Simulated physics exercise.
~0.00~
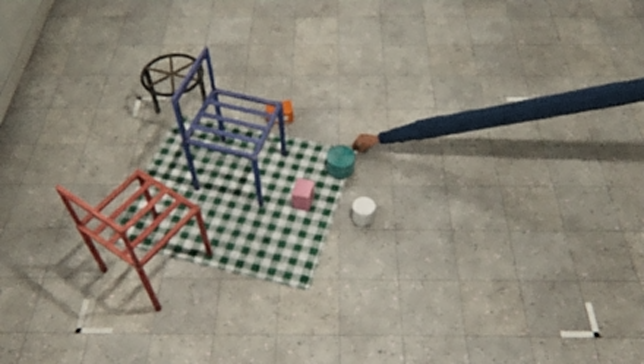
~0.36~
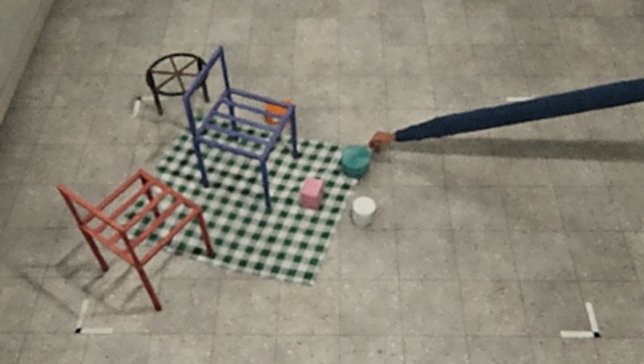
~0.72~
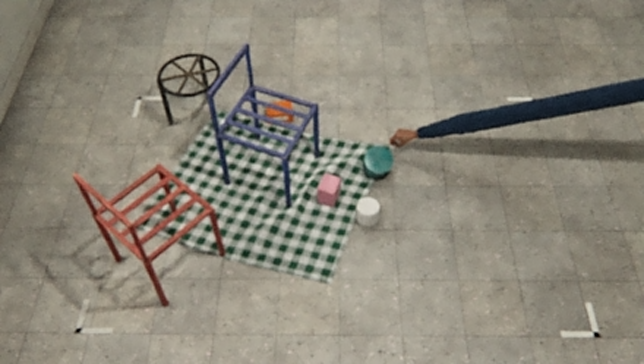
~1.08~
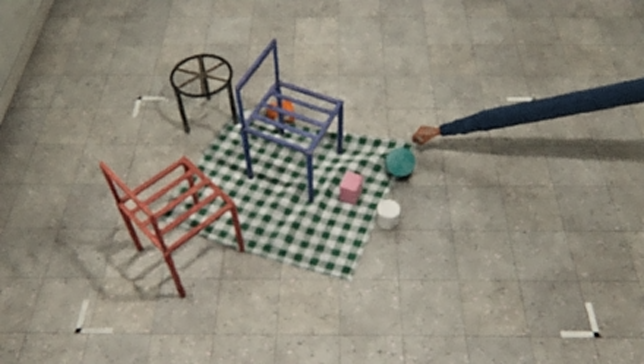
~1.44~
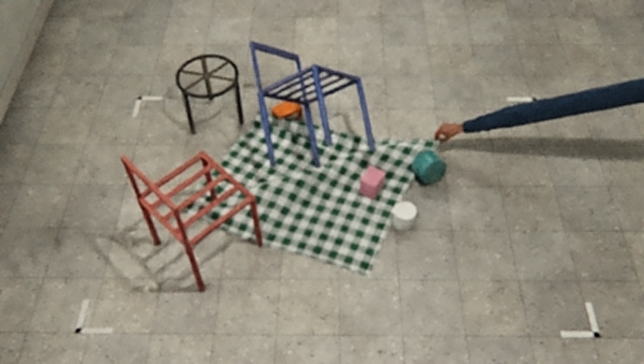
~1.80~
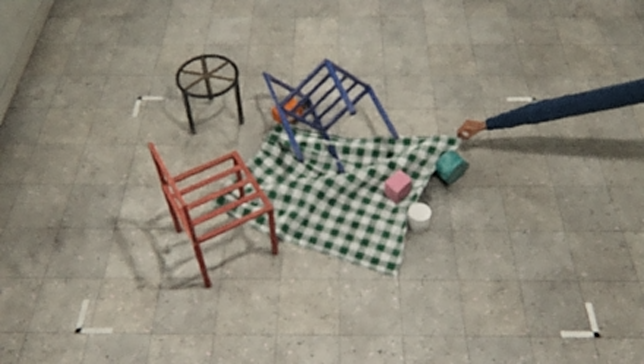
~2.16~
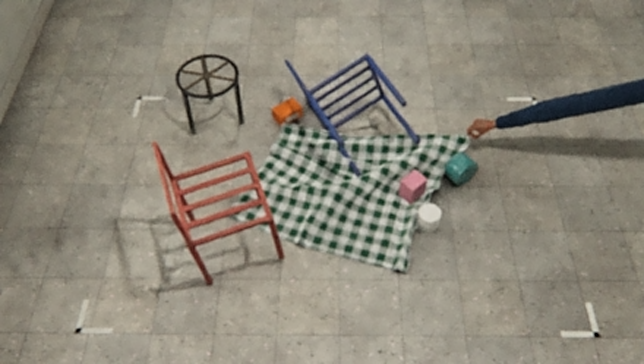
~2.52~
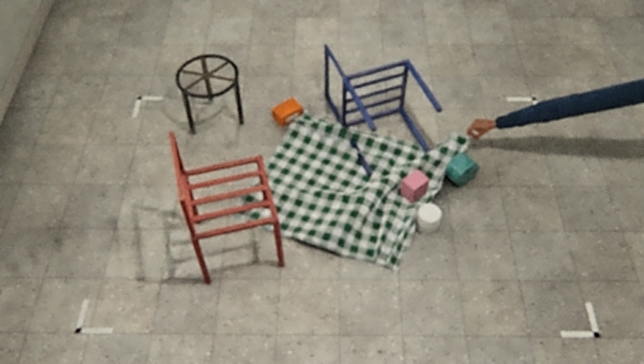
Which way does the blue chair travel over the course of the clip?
The blue chair moves to the right, tipping over along the way.
